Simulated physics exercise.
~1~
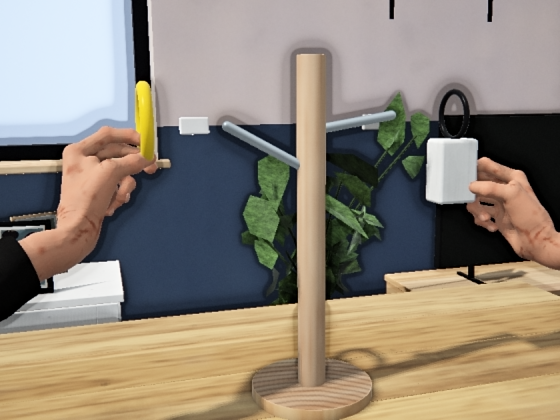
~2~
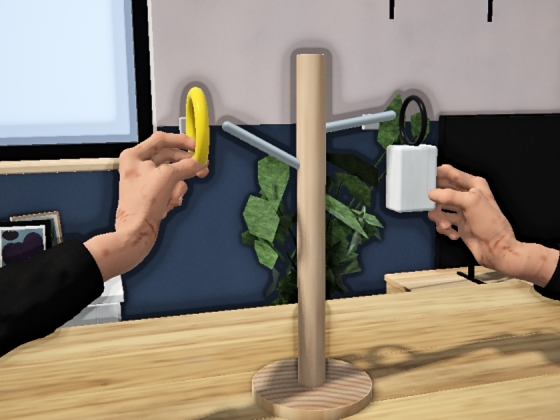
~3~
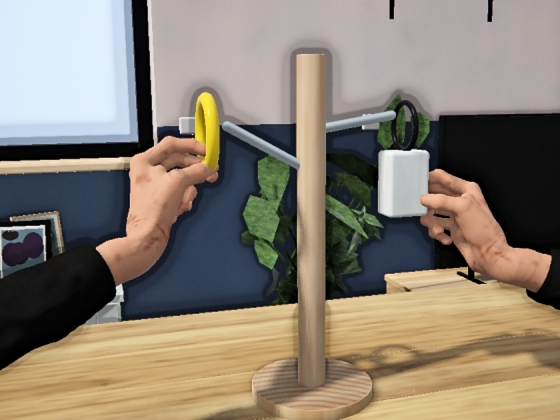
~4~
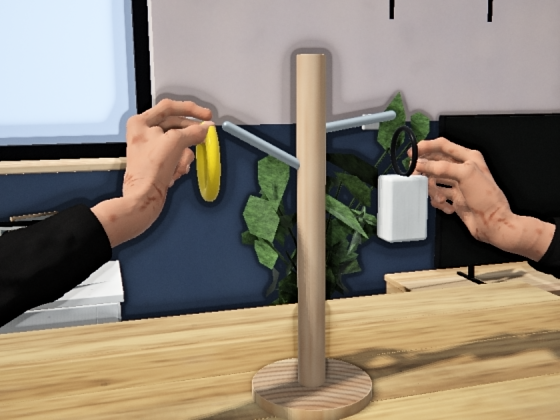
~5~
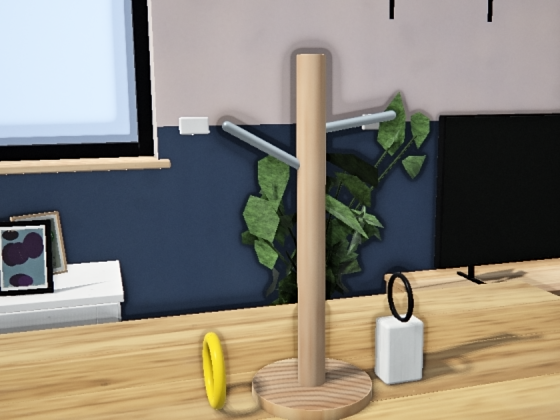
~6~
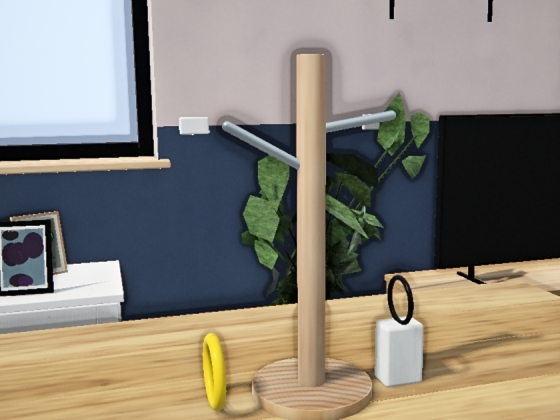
Yellow ring and white pouch being moved by two hands toward a wooden stand's pegs, then both dropping to the table.
